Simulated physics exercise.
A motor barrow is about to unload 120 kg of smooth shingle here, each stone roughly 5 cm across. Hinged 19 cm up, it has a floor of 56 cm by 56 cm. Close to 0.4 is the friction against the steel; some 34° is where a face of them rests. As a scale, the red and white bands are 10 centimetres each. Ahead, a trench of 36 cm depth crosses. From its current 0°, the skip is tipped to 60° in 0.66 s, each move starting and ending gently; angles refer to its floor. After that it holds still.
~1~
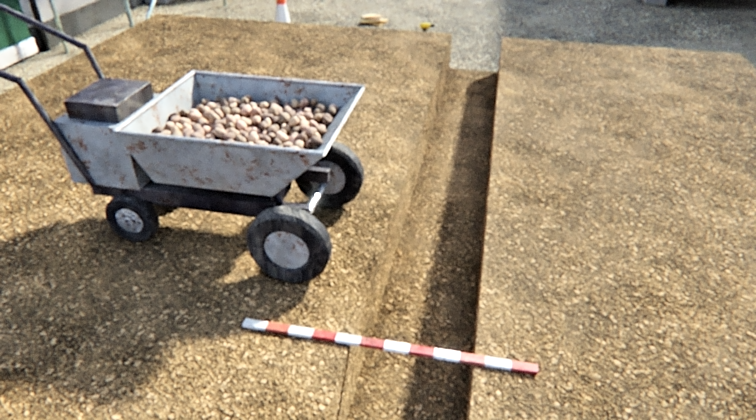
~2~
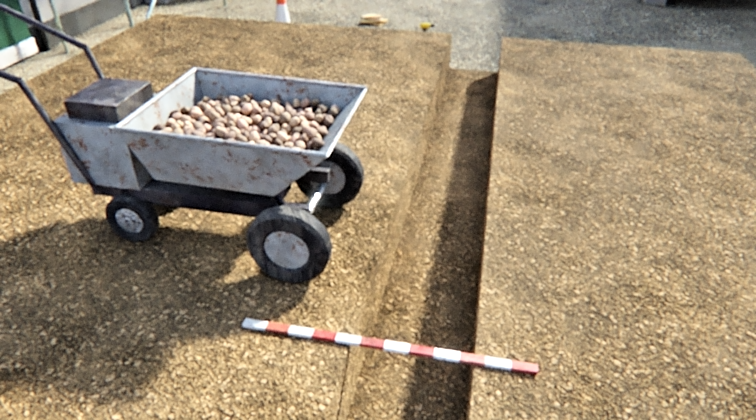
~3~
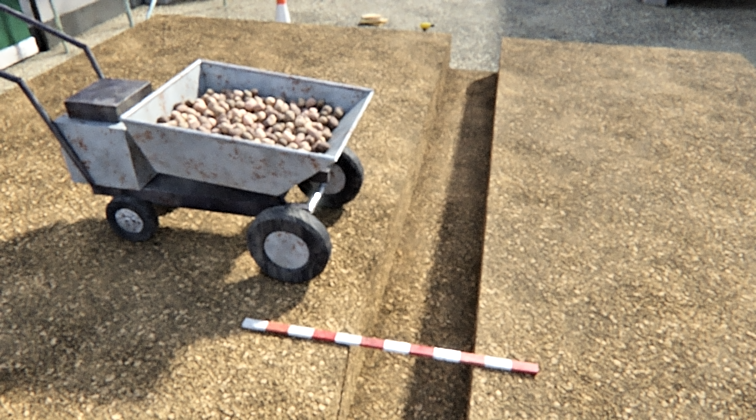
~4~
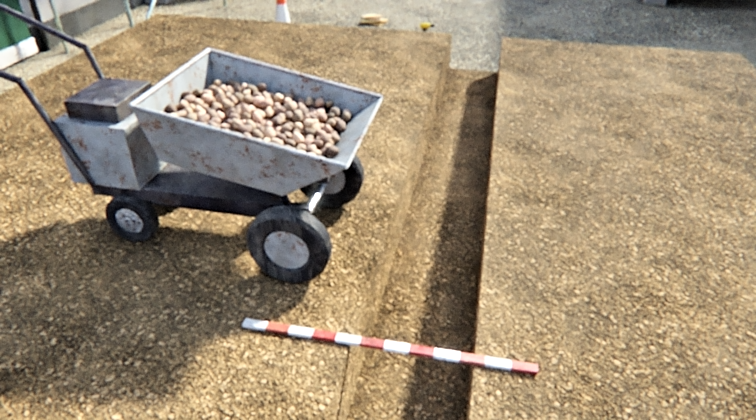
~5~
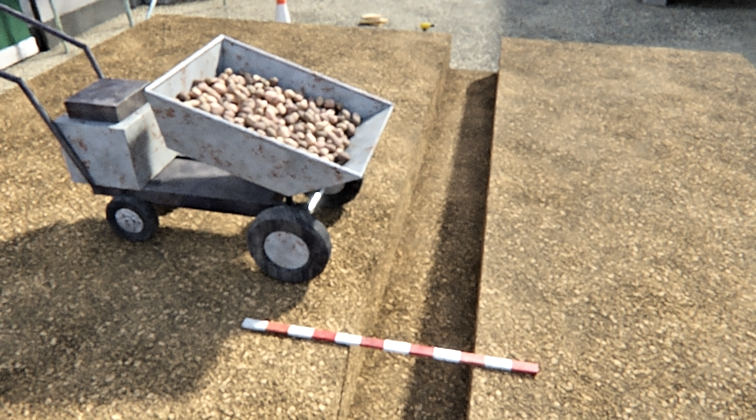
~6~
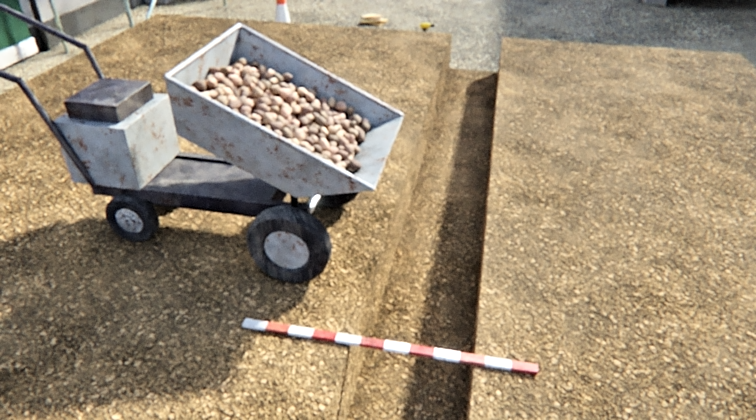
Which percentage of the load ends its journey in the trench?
Roughly 69 per cent.
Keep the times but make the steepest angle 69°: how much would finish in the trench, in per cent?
It would be near 70 per cent.
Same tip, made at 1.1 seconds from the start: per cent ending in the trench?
I'd put it at roughly 80 per cent.
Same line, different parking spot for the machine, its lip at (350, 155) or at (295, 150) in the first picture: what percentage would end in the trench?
45 % and 90 %.
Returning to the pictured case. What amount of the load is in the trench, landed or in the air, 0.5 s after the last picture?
Approx. 15 % of the load.
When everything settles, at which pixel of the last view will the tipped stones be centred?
(461, 300).
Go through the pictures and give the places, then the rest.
In the first picture, the skip is at 0°, its lip at (324, 154); the top of the load is at (269, 118).
In the second picture, lip at (327, 156), floor tilted 1°, highest stones at (259, 115).
In the third picture, the skip is at 5°, its lip at (335, 160); the top of the load is at (208, 105).
In the fourth picture, the skip is at 11°, its lip at (347, 167); the top of the load is at (211, 95).
In the fifth picture, lip at (360, 177), floor tilted 18°, highest stones at (218, 84).
In the sixth picture, the skip is at 26°, its lip at (374, 189); the top of the load is at (229, 74).
Then, 0.2 s after the last picture the floor is at 51°, 100 % in the skip; the foremost stones are at (387, 200).
Then, 0.5 s after the last picture the floor is at 60°, 87 % in the skip, 13 % in the trench; the foremost stones are at (462, 236).
Then, 0.8 s after the last picture the floor is at 60°, 29 % in the skip, 43 % in the trench, 29 % past the trench; the foremost stones are at (600, 297).
Then, 2.8 s after the last picture the floor is at 60°, 0 % in the skip, 69 % in the trench, 31 % past the trench; the foremost stones are past the picture's edge.
